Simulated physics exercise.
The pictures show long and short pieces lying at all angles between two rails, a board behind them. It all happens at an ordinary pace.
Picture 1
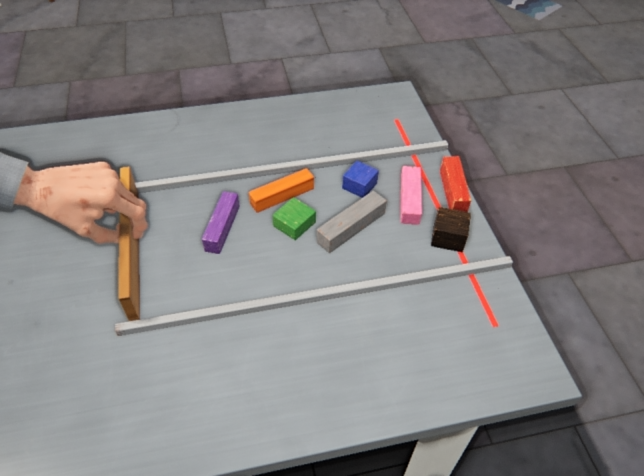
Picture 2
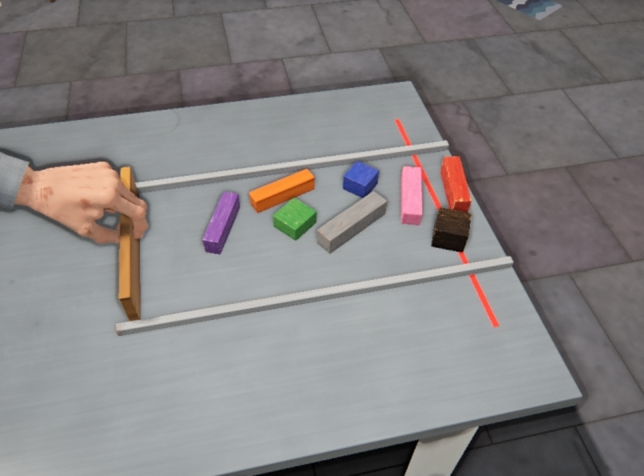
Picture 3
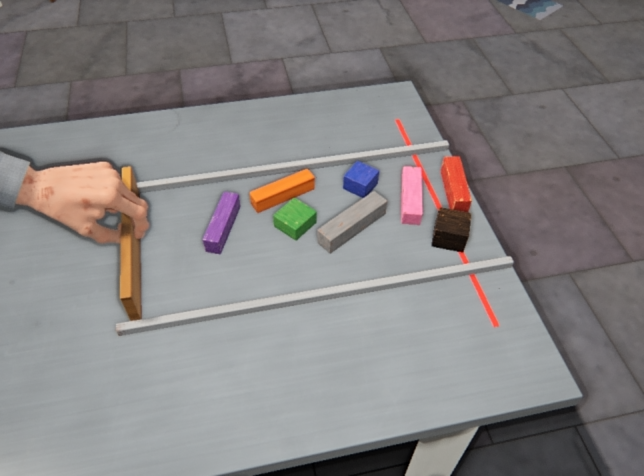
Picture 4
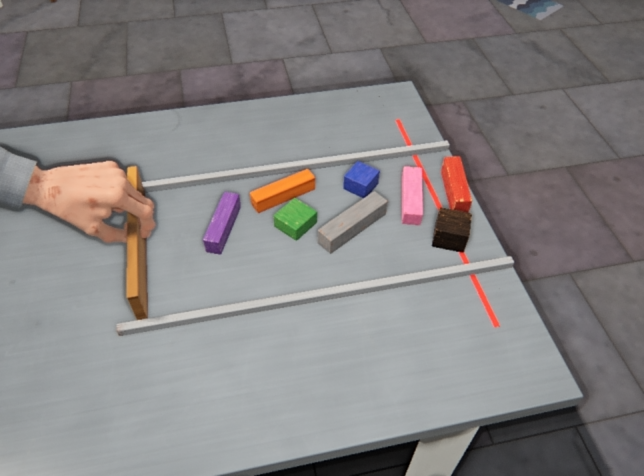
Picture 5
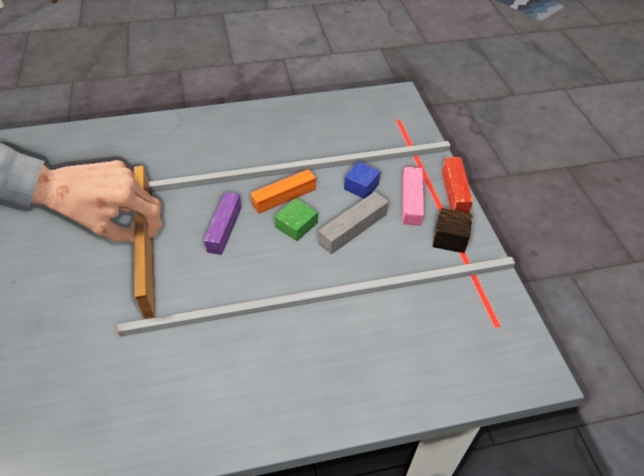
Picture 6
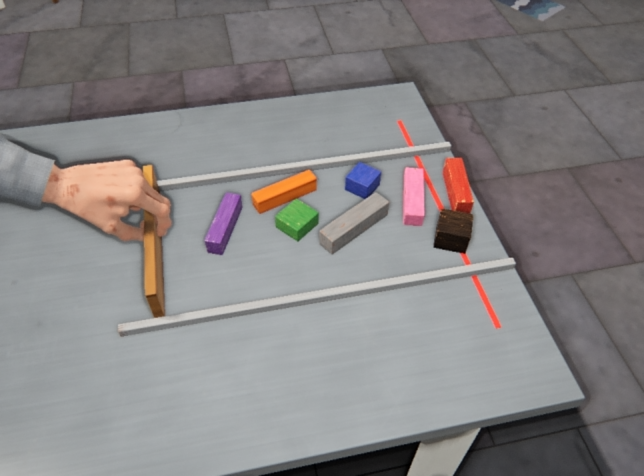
On a gray table above stone paving, a hand grips a wooden board at the left end of two rails, with colourful blocks scattered ahead and a red line at right. The board stays still at first, then the hand slides it slowly a short way right, while the blocks barely shift.
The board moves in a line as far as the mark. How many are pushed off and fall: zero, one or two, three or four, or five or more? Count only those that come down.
Outcome: The number that fall off is three or four.
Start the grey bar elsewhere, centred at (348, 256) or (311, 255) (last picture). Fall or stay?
The grey bar remains up; remains up.
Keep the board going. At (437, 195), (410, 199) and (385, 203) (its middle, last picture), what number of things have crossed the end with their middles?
The counts: 3, 2 and 1.
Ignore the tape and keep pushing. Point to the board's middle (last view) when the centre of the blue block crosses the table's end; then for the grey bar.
Near (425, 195) and (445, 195).
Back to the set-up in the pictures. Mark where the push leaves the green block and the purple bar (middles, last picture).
Near (471, 187) and (444, 190).
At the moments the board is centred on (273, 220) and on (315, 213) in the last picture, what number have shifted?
By then 3, and 5.
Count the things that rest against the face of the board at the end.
It touches 3.
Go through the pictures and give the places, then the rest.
The first frame shows red bar (455, 185); black block (451, 230); pink bar (411, 195); board (130, 240); tape (438, 207).
The second frame shows black block (451, 230); orange stick (283, 191).
The third frame shows pink bar (412, 195); purple bar (222, 222).
The fourth frame shows red bar (456, 186); board (137, 239).
The fifth frame shows black block (452, 230); blue block (362, 180).
The sixth frame shows red bar (458, 187); black block (453, 231); pink bar (414, 196); board (153, 237); tape (441, 208).
Soon after, none off yet; red bar at rest near (458, 187); black block at rest near (453, 231); pink bar at rest near (414, 196).
After that, none off yet; red bar at rest near (458, 187); black block at rest near (453, 231); pink bar displaced a little near (437, 193).
In the end, the number that fall off is three or four; gone, blue block, pink bar and red bar.
